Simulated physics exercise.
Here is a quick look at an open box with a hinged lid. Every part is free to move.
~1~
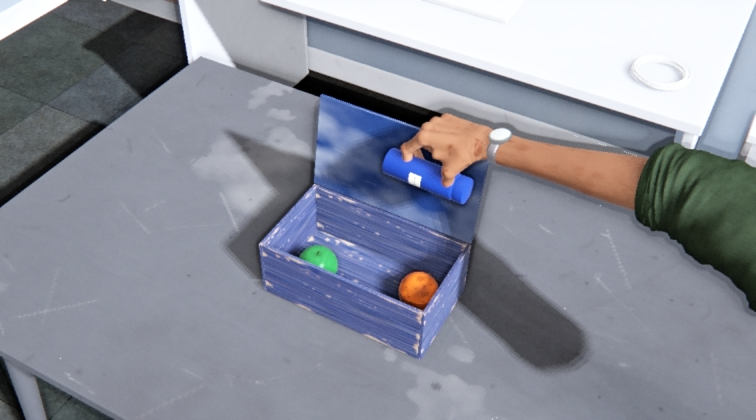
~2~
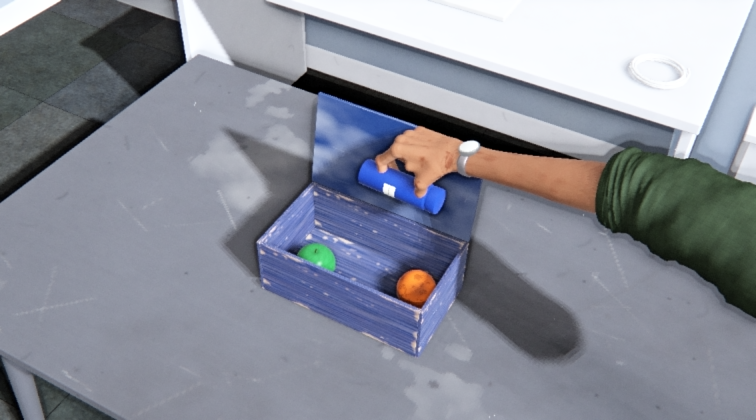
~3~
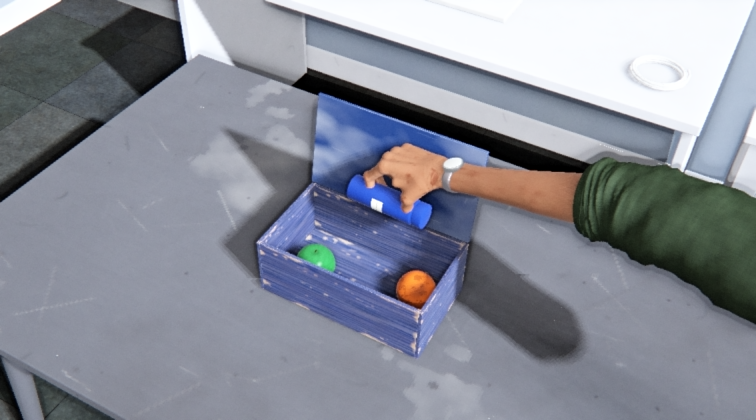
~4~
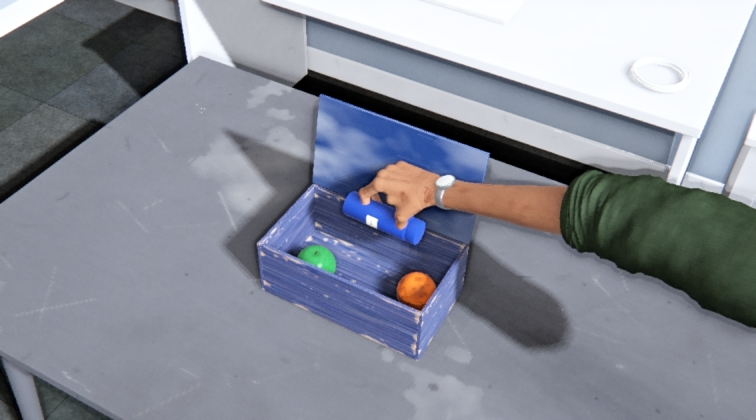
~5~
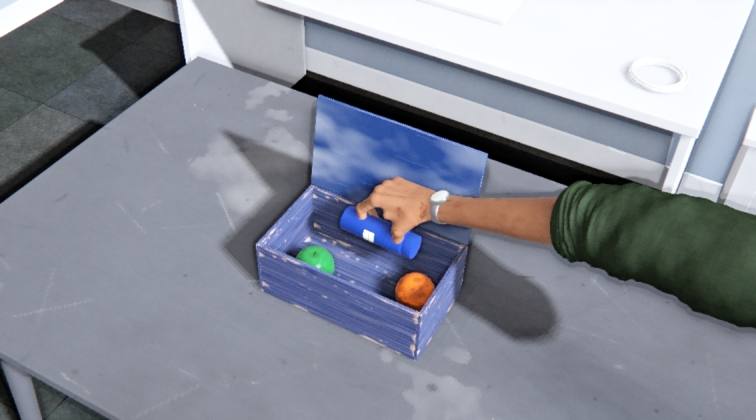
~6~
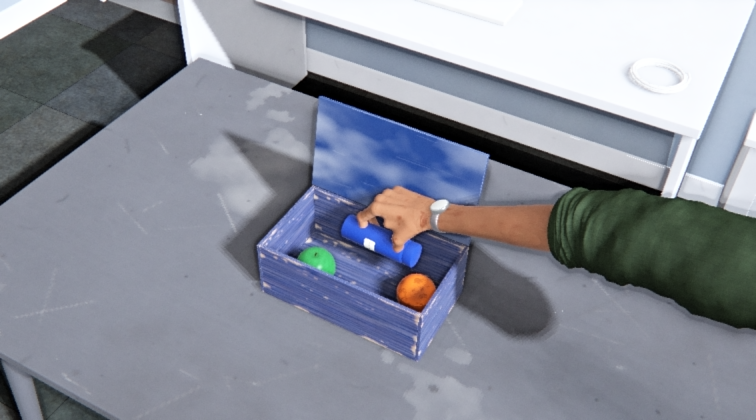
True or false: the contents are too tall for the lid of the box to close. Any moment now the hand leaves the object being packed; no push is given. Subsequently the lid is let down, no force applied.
False.
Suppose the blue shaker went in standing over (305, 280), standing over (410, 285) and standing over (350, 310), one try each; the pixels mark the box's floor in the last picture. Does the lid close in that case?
In the first case the lid stays propped open; in the second it comes down fully; in the third it stays propped open.
Then, 1.20 s on from there, lid starting down; blue shaker shifted well along near (384, 267).
Then, 1.80 s on from there, lid 35° above the rim; blue shaker shifted well along near (384, 267).
In the end, lid shut; moved from the start, blue shaker; the other 2 unmoved. At the end, from the last picture's camera, blue shaker near (384, 267).
